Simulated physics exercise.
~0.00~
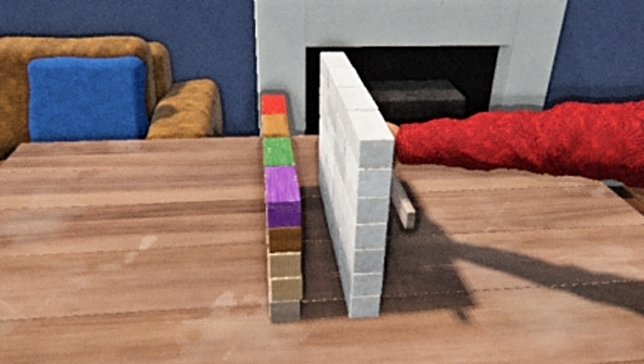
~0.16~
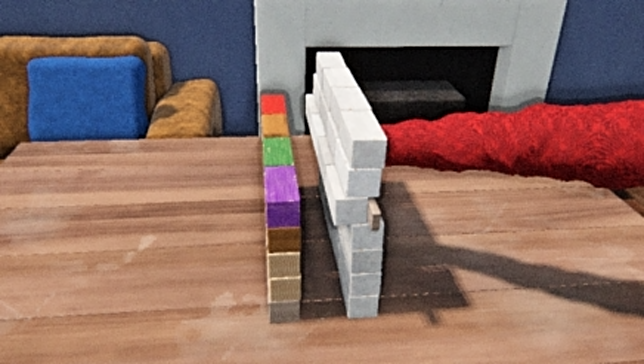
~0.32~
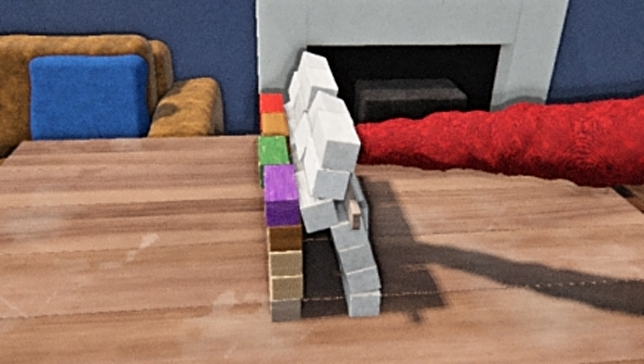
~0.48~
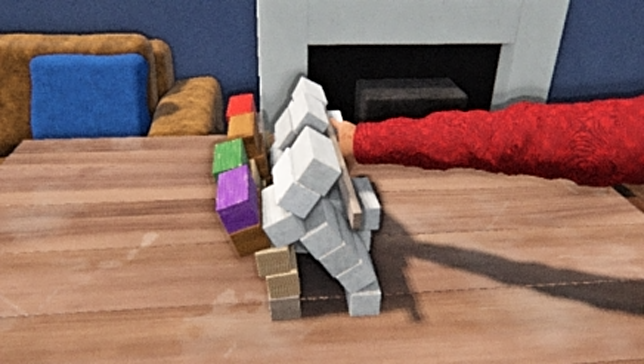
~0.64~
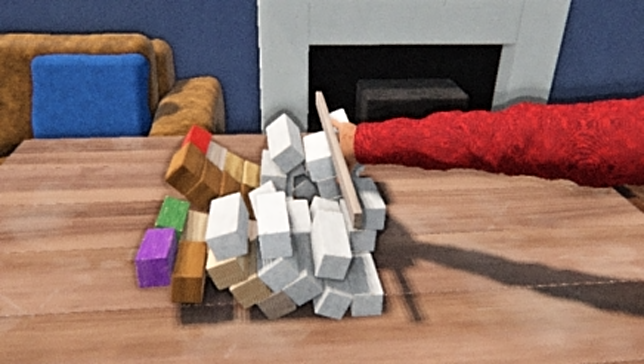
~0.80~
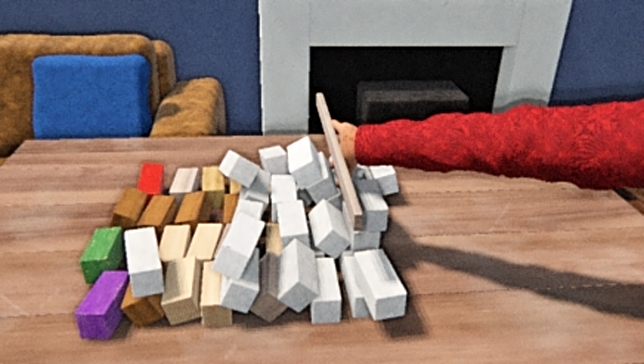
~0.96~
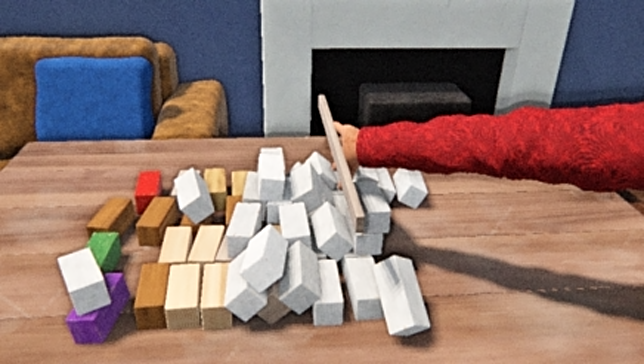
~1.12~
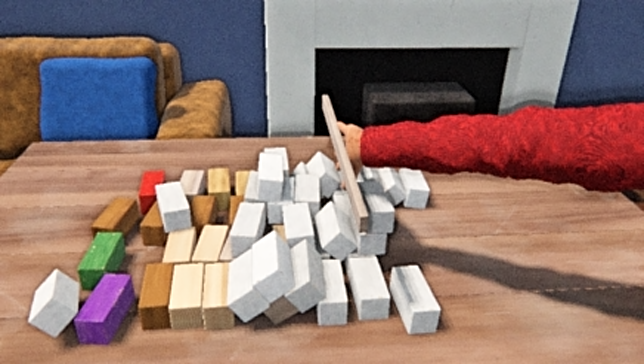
A wooden tabletop in a living room, with a grey fireplace and a brown sofa holding a blue cushion behind it, is seen from slightly above by a gently swaying camera. A pale block wall stands right of a parallel, multicoloured one with red, green and purple blocks. From the right, a red-sleeved arm presses an upright batten against the pale wall, which bends leftward and topples into its neighbour. The coloured wall tips left and breaks apart. Blocks tumble across the table and settle scattered, the red, green and purple ones lying at left, while the batten stays upright.
